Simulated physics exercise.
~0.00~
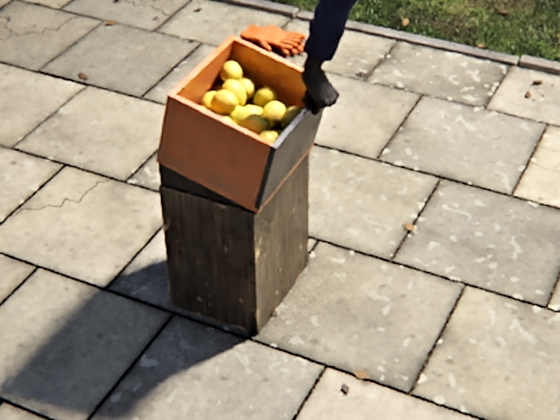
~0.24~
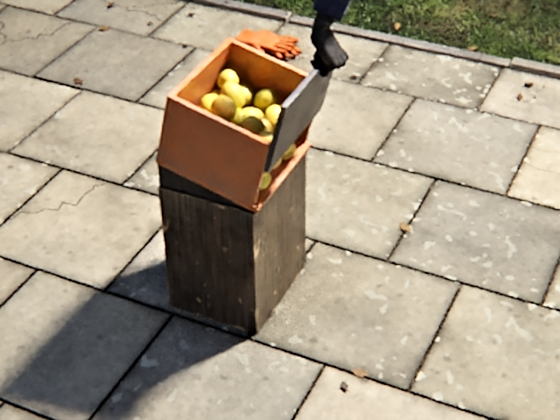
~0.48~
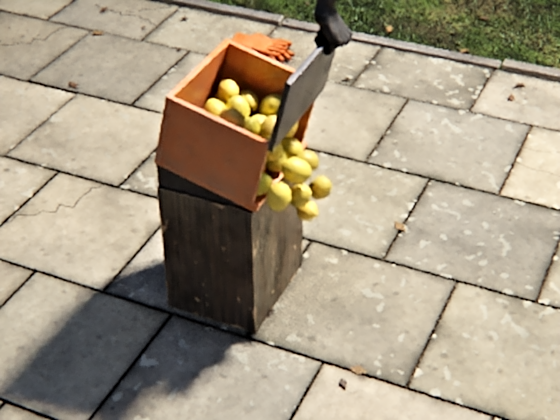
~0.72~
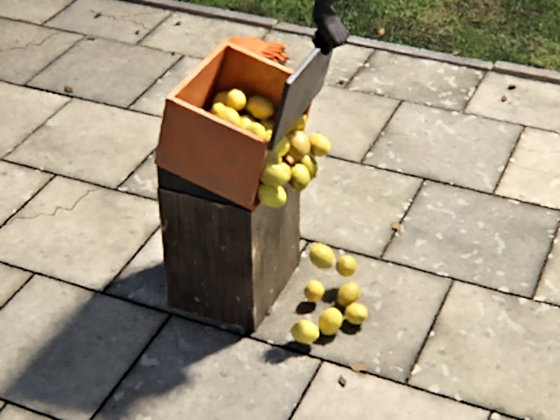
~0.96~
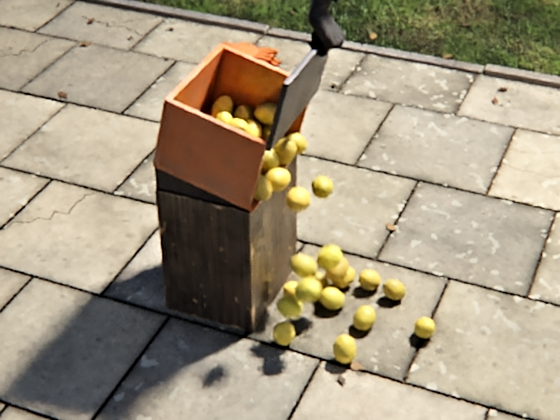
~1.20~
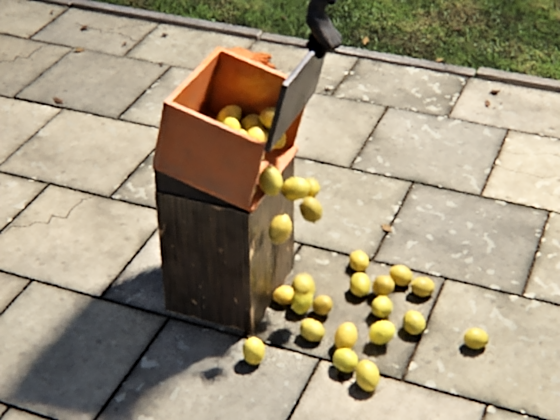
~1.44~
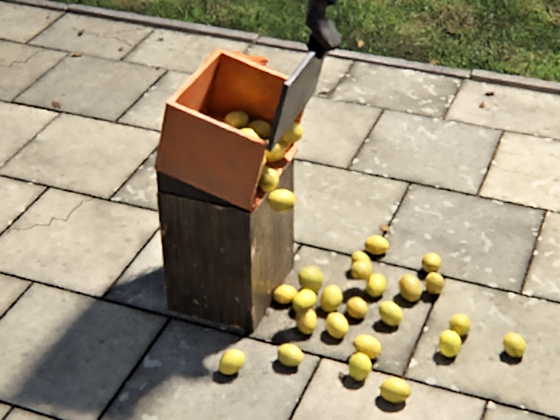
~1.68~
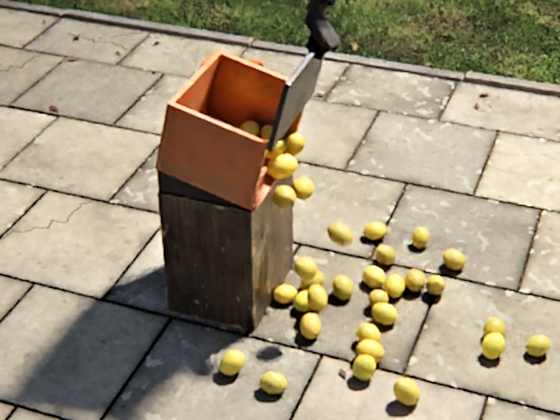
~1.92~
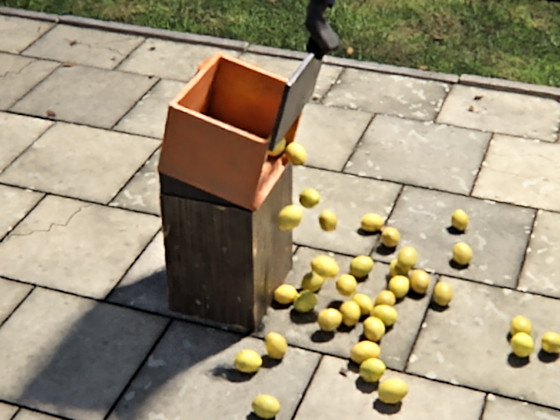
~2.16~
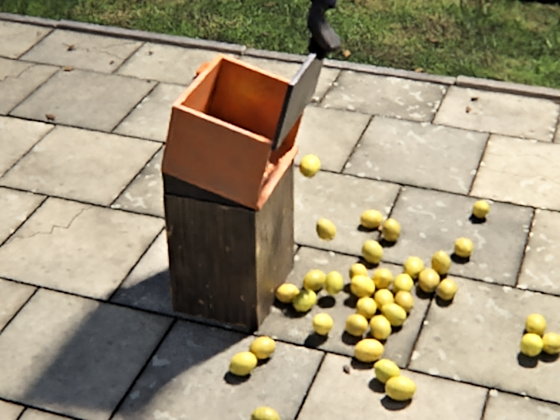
In the video, a dark-gloved hand lifts the gray sliding gate of a tilted orange bin filled with lemons on a wooden block, and the fruit spills out to the right, dropping and rolling across the paving until nearly all of it lies scattered there.
